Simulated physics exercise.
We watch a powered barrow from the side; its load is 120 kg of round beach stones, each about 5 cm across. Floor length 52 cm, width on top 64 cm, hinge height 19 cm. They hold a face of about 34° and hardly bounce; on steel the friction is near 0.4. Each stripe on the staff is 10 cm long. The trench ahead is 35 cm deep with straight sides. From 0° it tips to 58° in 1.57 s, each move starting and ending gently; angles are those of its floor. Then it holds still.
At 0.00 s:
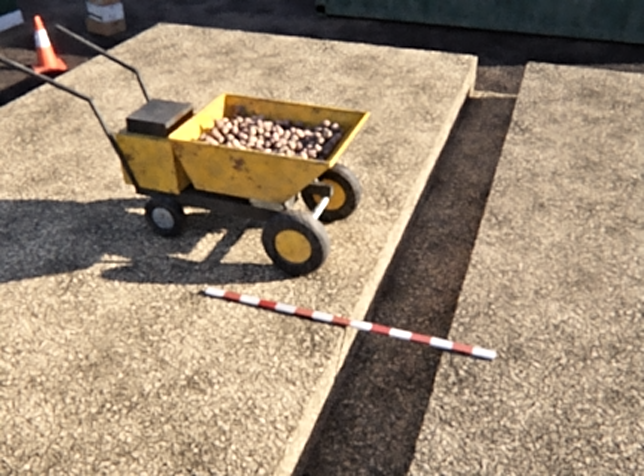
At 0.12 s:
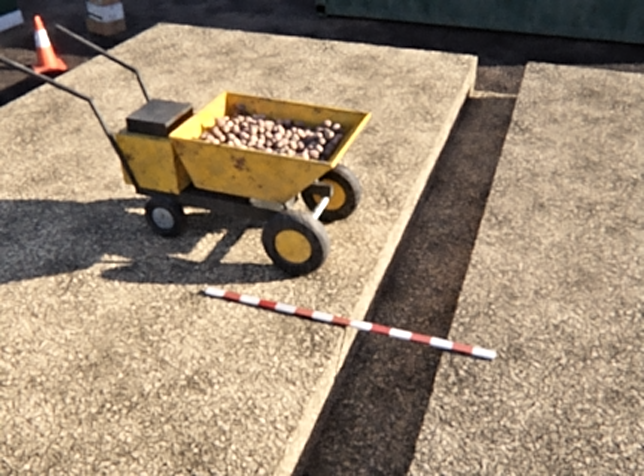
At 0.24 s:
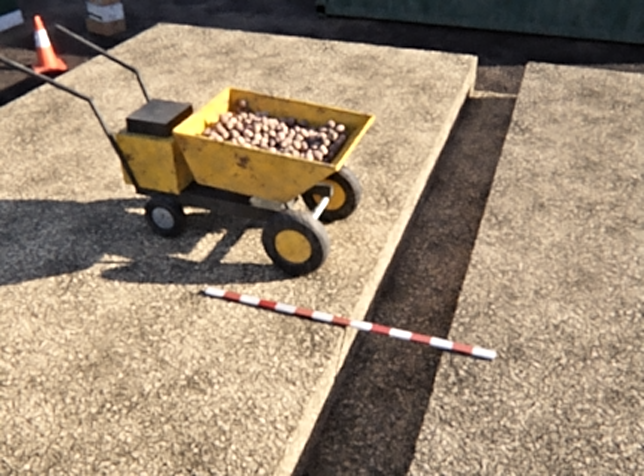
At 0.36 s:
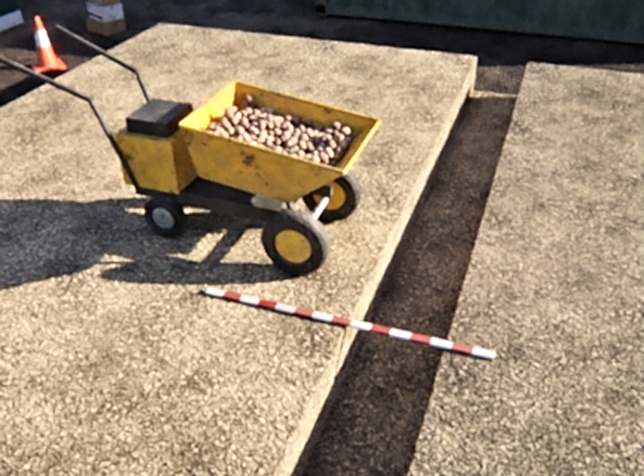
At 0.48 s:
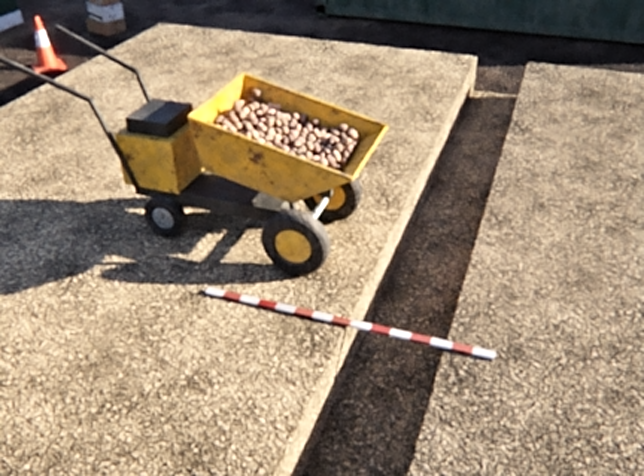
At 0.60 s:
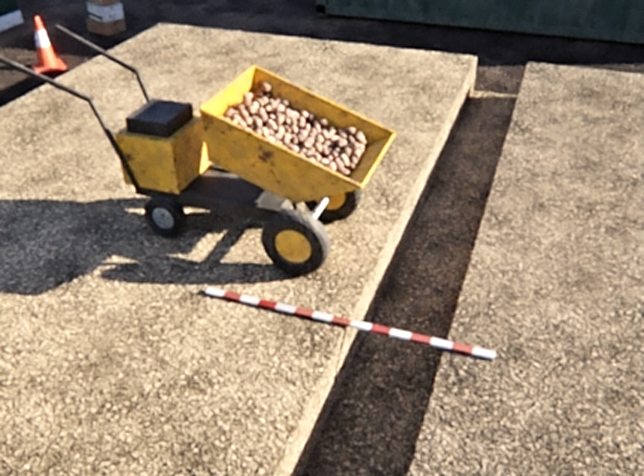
The yellow tray of a small wheeled barrow, loaded with round stones, sits level at first on pale gravelly ground beside a dark trench. Its back end then lifts steadily, slanting the tray down toward the right, while the wheels and the red-and-white staff in front stay still.
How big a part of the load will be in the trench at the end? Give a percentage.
Close to 92 in a hundred.
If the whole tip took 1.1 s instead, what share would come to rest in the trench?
Then about 90 per cent.
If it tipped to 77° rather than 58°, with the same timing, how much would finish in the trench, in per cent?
Then about 95 per cent.
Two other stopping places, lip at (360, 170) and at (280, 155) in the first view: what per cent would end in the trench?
First some 65, then 100 per cent.
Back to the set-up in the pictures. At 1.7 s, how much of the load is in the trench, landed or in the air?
About 25 per cent by then.
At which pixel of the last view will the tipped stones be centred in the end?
Around (432, 308).
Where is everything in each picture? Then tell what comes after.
In the first picture, the tray is at 0°, its lip at (331, 165); the top of the load is at (277, 128).
In the second picture, lip at (333, 166), floor tilted 1°, highest stones at (267, 125); the stones move at 0.1 m/s on average.
In the third picture, lip at (337, 168), floor tilted 4°, highest stones at (239, 121); the stones move at 0.2 m/s on average.
In the fourth picture, lip at (344, 173), floor tilted 8°, highest stones at (239, 116); the stones move at 0.3 m/s on average.
In the fifth picture, the tray is at 13°, its lip at (353, 179); the top of the load is at (242, 109); the stones move at 0.4 m/s on average.
In the sixth picture, the tray is at 19°, its lip at (362, 187); the top of the load is at (250, 102); the stones move at 0.4 m/s on average.
After 1.2 s the floor is at 49°; 100 % in the tray; the foremost stones are at (393, 199).
After 1.7 s the floor is at 58°; 75 % in the tray, 25 % in the trench; the foremost stones are at (462, 285).
After 2.0 s the floor is at 58°; 44 % in the tray, 48 % in the trench, 8 % past the trench; the foremost stones are at (539, 291).
After 4.0 s the floor is at 58°; 0 % in the tray, 92 % in the trench, 8 % past the trench; the foremost stones are at (594, 284).
